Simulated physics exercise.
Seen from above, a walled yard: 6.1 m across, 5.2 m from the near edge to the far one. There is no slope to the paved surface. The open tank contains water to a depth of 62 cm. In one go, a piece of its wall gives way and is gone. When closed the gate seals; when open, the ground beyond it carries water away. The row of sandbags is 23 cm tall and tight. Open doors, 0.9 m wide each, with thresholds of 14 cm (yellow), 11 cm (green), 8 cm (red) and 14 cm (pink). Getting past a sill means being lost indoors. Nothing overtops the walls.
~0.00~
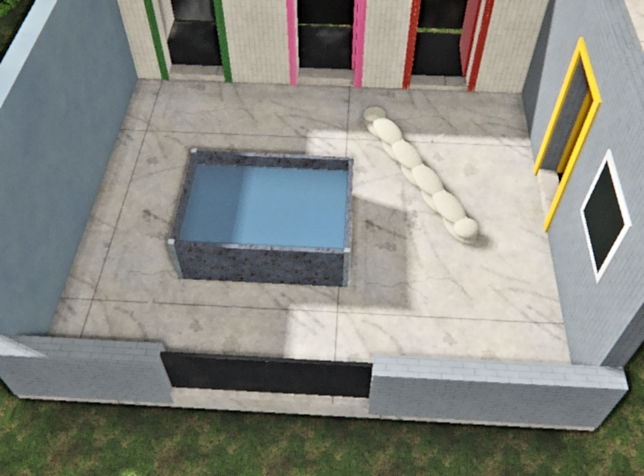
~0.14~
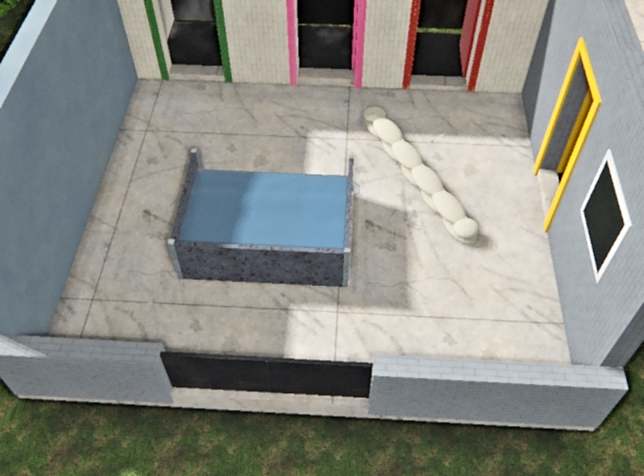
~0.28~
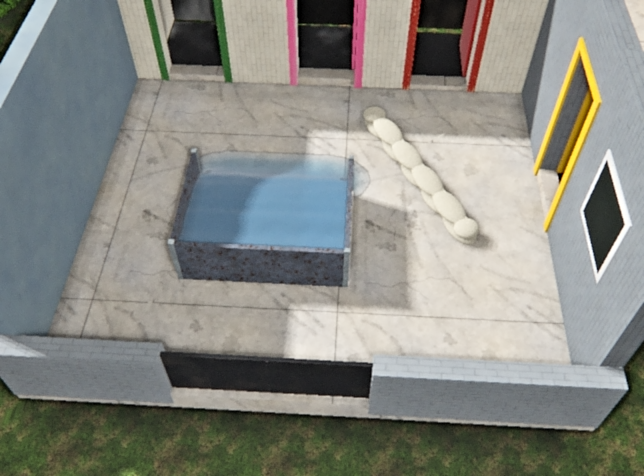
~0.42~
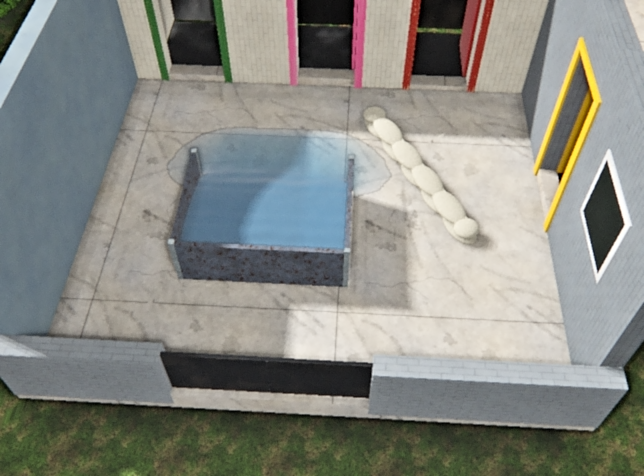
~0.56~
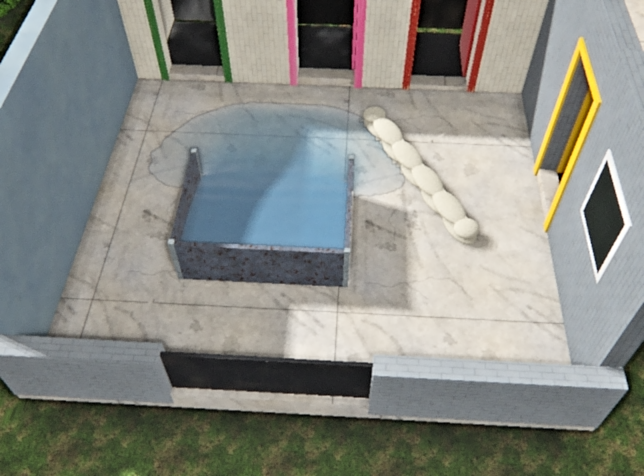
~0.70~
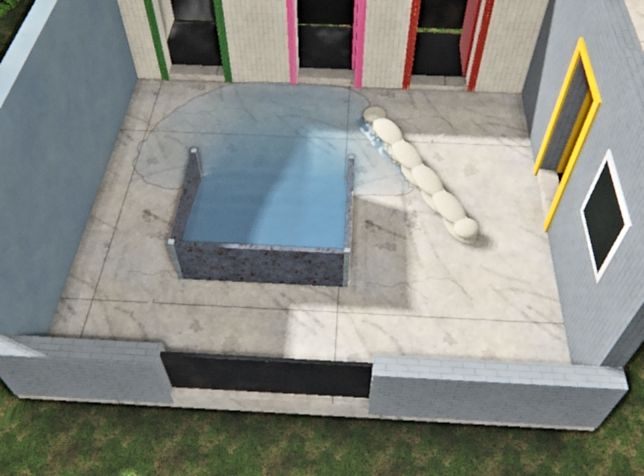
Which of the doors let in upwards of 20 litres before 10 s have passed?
My guess is the yellow door lets through less than the limit; my guess is the green door lets through more than the limit; my guess is the red door lets through less than the limit; my guess is the pink door lets through more than the limit.
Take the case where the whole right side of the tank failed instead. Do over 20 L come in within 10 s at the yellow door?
At the yellow door the limit is not exceeded.
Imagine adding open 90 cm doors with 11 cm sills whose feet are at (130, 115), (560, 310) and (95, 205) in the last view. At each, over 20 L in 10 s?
In turn: Beyond it, short of it, short of it.
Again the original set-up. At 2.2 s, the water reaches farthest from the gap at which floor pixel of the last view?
I'd put it close to (501, 96).
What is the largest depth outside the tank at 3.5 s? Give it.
I'd put it at close to 20 cm.
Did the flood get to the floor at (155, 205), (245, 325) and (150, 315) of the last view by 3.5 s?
In turn: Flooded, dry, dry.
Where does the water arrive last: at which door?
Yellow.
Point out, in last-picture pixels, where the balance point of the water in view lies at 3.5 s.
Balance point at about (271, 147).
After 1.4 s water covers 30 % of the floor and is deepest (38 cm) near (329, 89); yellow door not reached, green door 22 cm at the sill, 9 L in, red door not reached, pink door 37 cm at the sill, 65 L in.
After 2.2 s water covers 35 % of the floor and is deepest (36 cm) near (138, 82); yellow door not reached, green door 20 cm at the sill, 44 L in, red door 5 cm at the sill, 0 L in, pink door 30 cm at the sill, 174 L in.
After 3.5 s water covers 55 % of the floor and is deepest (20 cm) near (135, 89); yellow door 4 cm at the sill, 0 L in, green door 16 cm at the sill, 74 L in, red door 6 cm at the sill, 0 L in, pink door 14 cm at the sill, 225 L in.
After 6.0 s water covers 85 % of the floor and is deepest (14 cm) near (52, 326); yellow door 4 cm at the sill, 0 L in, green door 8 cm at the sill, 88 L in, red door 3 cm at the sill, 0 L in, pink door 7 cm at the sill, 227 L in.
After 10.0 s water covers 95 % of the floor and is deepest (10 cm) near (441, 237); yellow door 4 cm at the sill, 0 L in, green door 4 cm at the sill, 88 L in, red door 4 cm at the sill, 0 L in, pink door 4 cm at the sill, 227 L in.
